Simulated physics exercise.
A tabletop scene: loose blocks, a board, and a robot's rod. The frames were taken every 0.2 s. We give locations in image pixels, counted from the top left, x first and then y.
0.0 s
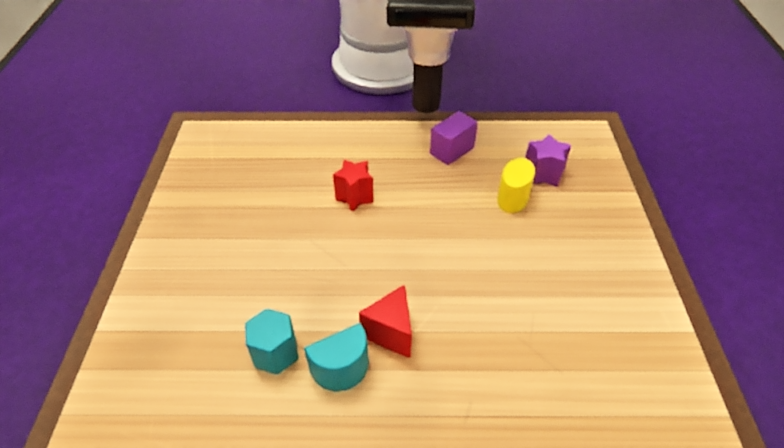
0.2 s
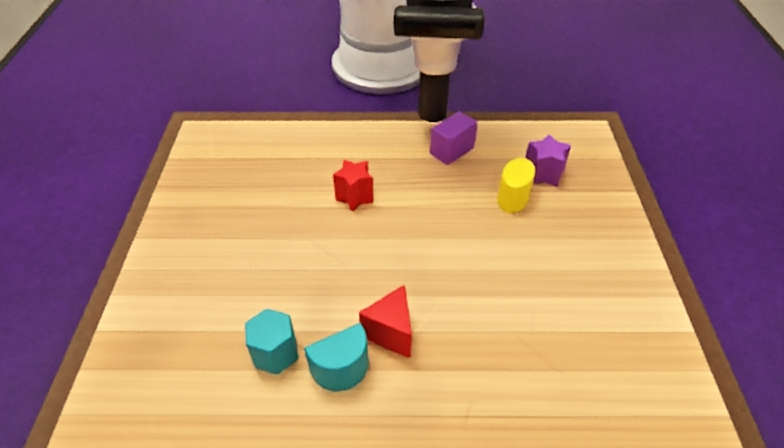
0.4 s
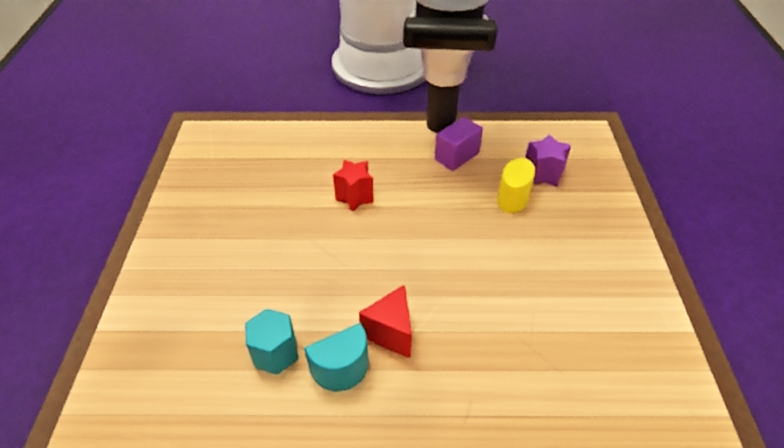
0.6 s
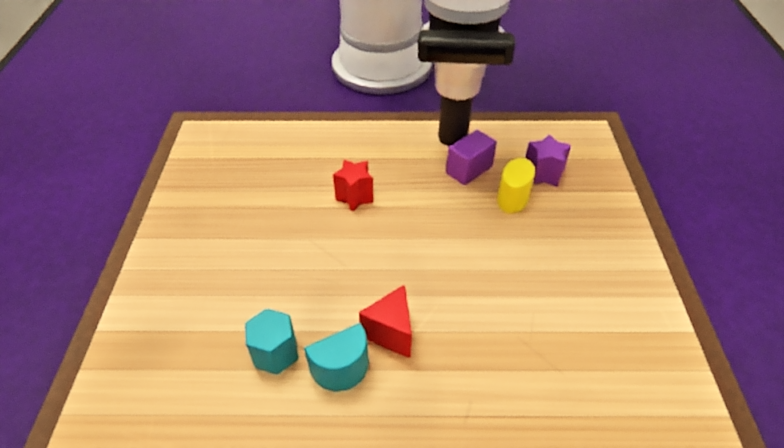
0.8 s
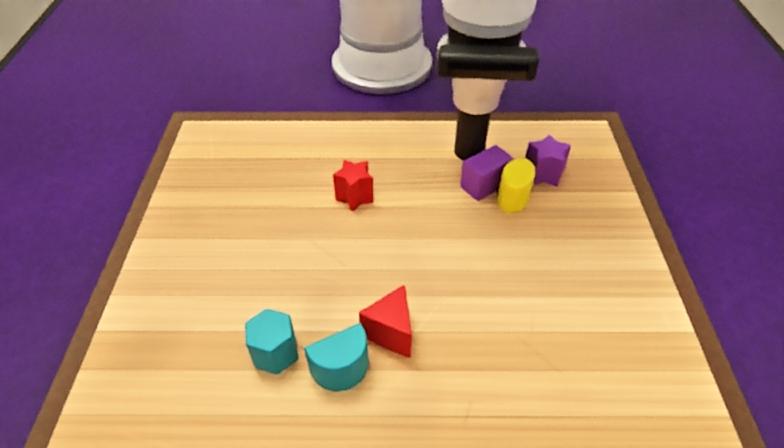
A robot arm with a black rod stands at the far edge of a wooden board on a purple surface, seen from above by a still camera. A purple block, yellow cylinder and purple star sit far right, a red star left of them, and two teal blocks and a red triangle nearer. The rod moves toward the viewer and right, pushing the purple block up beside the cylinder.
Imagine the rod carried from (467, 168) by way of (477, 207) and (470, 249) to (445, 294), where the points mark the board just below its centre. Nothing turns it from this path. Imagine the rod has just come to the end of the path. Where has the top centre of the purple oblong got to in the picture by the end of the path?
That would be at about pixel (513, 184).
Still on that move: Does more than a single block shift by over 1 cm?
Yes
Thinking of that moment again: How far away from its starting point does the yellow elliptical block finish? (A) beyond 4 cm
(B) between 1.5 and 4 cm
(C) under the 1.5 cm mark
B - between 1.5 and 4 cm.
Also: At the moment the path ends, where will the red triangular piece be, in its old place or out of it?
The answer is that it remains undisturbed.
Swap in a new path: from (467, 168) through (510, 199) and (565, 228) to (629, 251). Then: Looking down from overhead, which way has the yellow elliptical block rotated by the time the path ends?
Looking down, my answer is that the yellow elliptical block rotates clockwise.
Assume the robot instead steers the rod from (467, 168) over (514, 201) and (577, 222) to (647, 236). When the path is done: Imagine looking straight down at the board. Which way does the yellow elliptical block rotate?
Viewed from above, clockwise.
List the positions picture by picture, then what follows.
In the first frame, lower end of the rod (426, 105), tops of blocks, red triangular piece (391, 309), purple oblong (455, 124), yellow elliptical block (519, 171).
In the second frame, rod (432, 114), blocks as before.
In the third frame, rod (441, 125), purple oblong (460, 130).
In the fourth frame, rod (453, 138), purple oblong (473, 143).
In the fifth frame, rod (469, 152), red triangular piece (391, 309), purple oblong (489, 159), yellow elliptical block (519, 171).
On the path given first. One third of the way, rod (479, 191); purple oblong (513, 184), turned 50° anticlockwise; yellow elliptical block (544, 184), turned 15° anticlockwise.
Two thirds of the way, rod (472, 235); purple oblong (513, 184), turned 50° anticlockwise; yellow elliptical block (544, 184), turned 15° anticlockwise.
At the end, rod (446, 278); red triangular piece not moved; purple oblong (513, 184), turned 50° anticlockwise; yellow elliptical block (544, 184), turned 15° anticlockwise.
